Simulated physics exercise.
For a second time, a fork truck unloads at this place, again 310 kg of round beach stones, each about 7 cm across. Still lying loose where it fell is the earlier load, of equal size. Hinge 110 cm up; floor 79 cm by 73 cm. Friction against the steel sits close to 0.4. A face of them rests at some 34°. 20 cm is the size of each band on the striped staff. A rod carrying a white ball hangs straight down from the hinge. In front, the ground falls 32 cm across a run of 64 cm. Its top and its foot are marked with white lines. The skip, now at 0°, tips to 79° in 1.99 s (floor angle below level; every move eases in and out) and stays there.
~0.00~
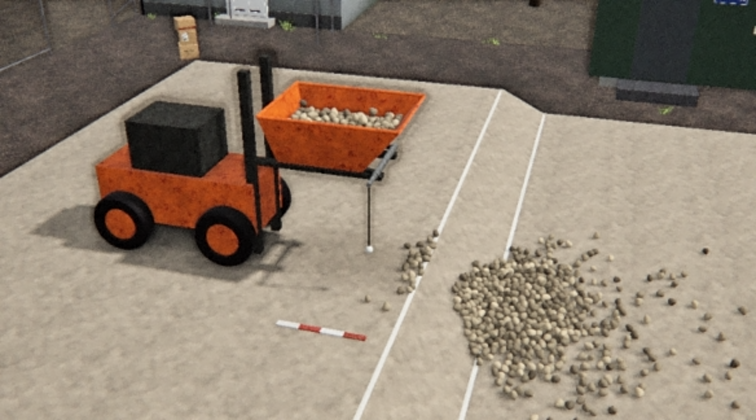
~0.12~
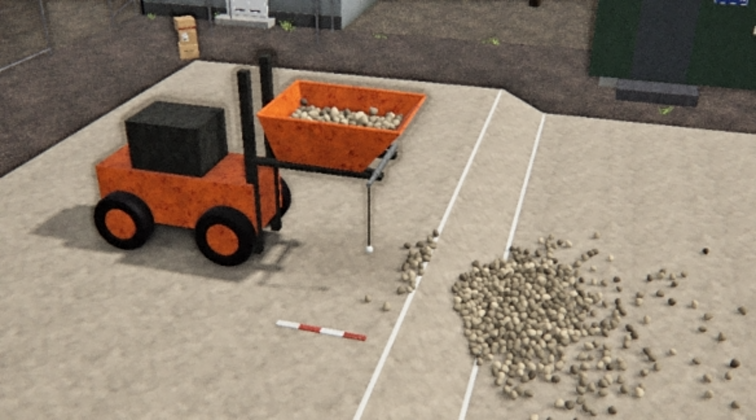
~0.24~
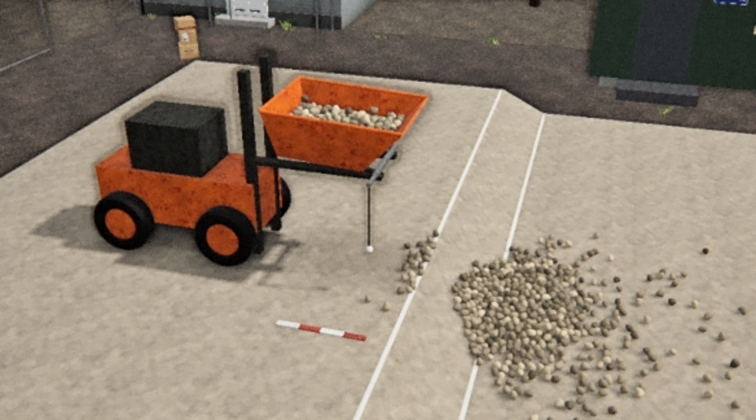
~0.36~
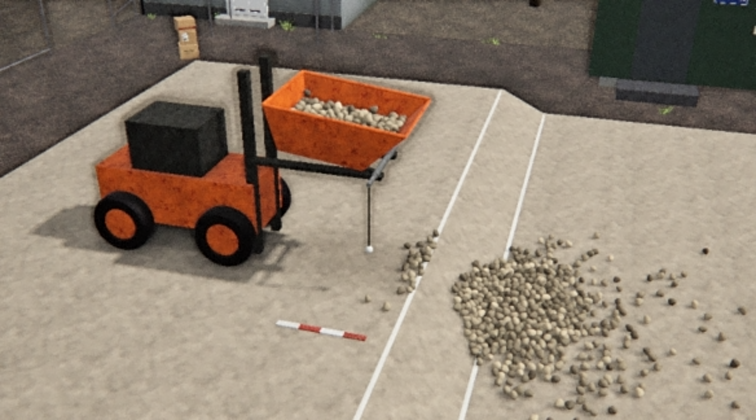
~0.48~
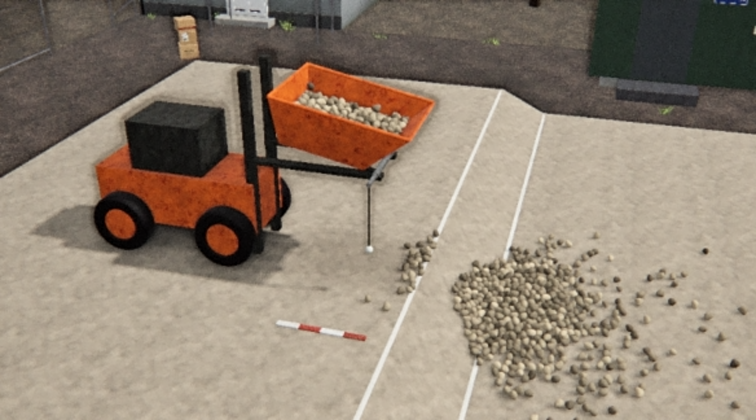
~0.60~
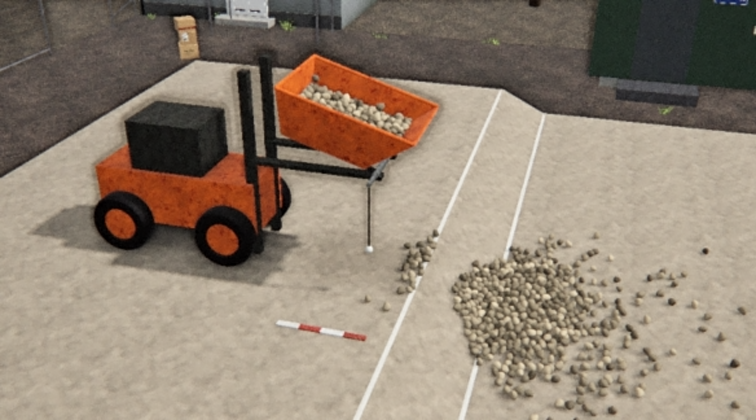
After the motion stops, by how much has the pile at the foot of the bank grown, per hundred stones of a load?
I would say it grows by roughly 85 per cent of a load.
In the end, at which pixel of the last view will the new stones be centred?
Roughly pixel (520, 302) in the last view.
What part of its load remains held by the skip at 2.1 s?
Around 30 in a hundred.
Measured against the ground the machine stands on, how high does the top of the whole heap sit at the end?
Close to 8 centimetres up.
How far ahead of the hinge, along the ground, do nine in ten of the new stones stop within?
Close to 190 centimetres.
After 1.5 s the floor is at 67°; in per cent of one load, 99 in the skip, 18 on the top or the slope, 81 at the foot of the bank; the foremost stones are at (722, 332).
After 2.1 s the floor is at 79°; in per cent of one load, 28 in the skip, 52 on the top or the slope, 119 at the foot of the bank; the foremost stones are at (722, 332).
After 2.4 s the floor is at 79°; in per cent of one load, 5 in the skip, 43 on the top or the slope, 150 at the foot of the bank; the foremost stones are at (722, 332).
After 4.9 s the floor is at 79°; in per cent of one load, 0 in the skip, 32 on the top or the slope, 167 at the foot of the bank; the foremost stones are at (725, 336). Net gain at the foot of the bank, 85.
